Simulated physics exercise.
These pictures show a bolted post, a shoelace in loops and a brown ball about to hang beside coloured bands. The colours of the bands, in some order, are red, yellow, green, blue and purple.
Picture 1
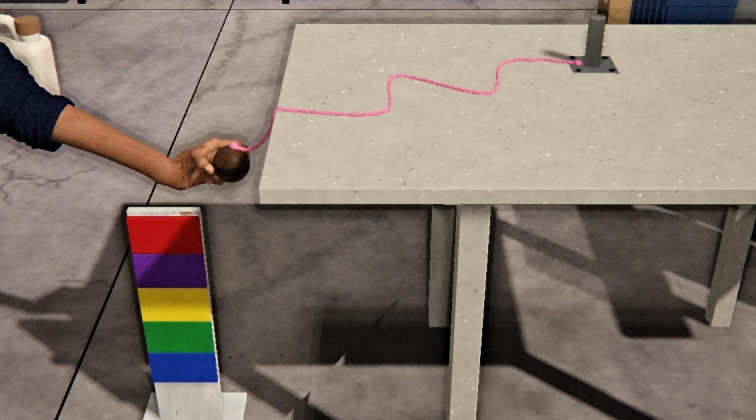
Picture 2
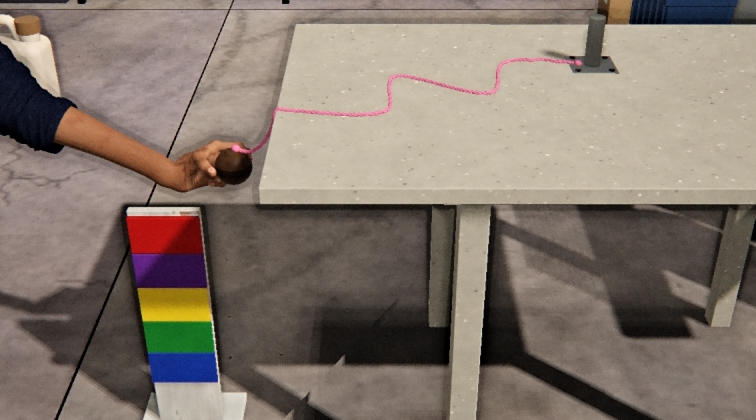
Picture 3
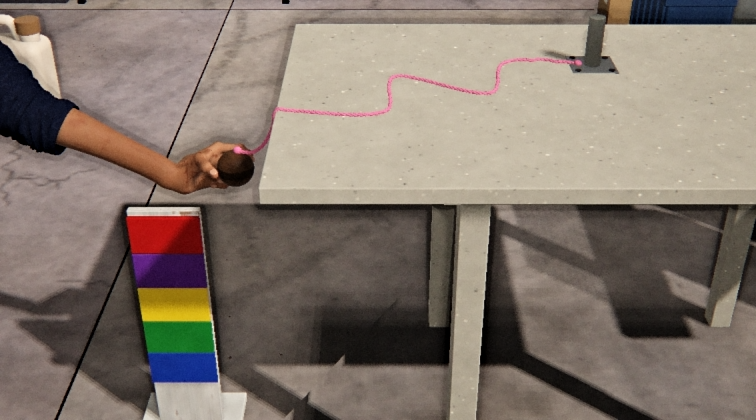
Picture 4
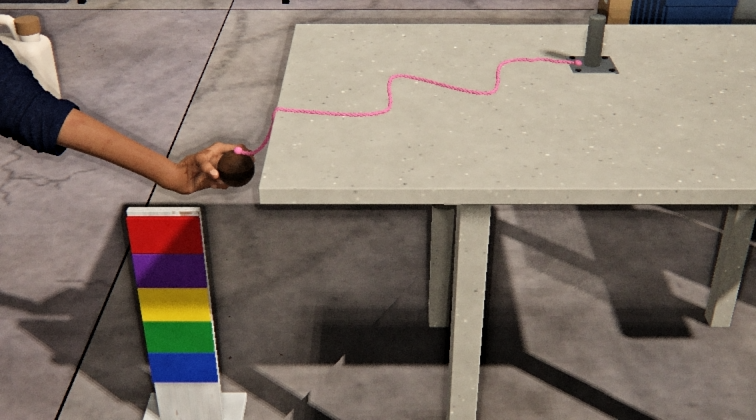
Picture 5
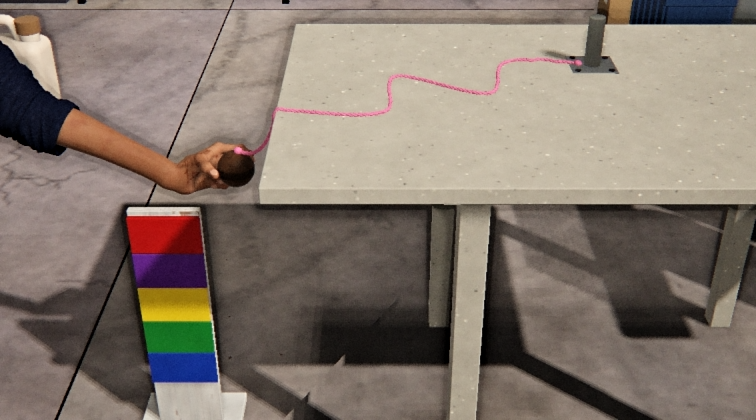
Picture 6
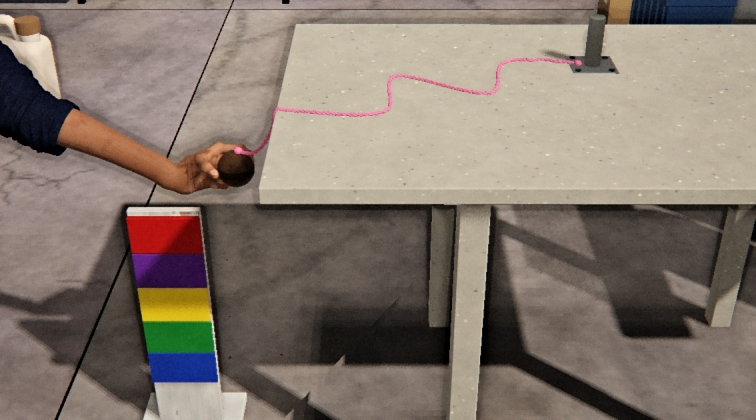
To begin with, a hand at the left holds a brown ball tied to a pink cord that winds across a grey table to a small post, above a stand of coloured bands. The hand shifts the ball very slightly right and down, then keeps it almost still.
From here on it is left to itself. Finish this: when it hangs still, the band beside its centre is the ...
When it hangs still, the band beside its centre is the yellow one.
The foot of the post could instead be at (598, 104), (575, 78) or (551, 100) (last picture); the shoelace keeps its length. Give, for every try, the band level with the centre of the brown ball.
Green; green; blue.
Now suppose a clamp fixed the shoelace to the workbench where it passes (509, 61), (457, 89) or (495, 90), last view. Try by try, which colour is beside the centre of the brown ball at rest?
First try yellow, second try purple, third try purple.
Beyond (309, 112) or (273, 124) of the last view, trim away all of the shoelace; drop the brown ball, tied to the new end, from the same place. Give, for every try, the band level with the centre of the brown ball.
One after the other, red; purple.
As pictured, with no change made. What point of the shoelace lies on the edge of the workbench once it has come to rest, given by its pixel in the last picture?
It's near (390, 96) in the last picture.
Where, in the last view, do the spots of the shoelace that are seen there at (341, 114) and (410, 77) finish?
They go to (283, 174) and to (341, 90).
Early on, ball near (270, 298); level with yellow.
Midway, ball near (303, 289); level with yellow.
Finally, ball near (291, 296); level with yellow. The shoelace holds its middle at yellow.
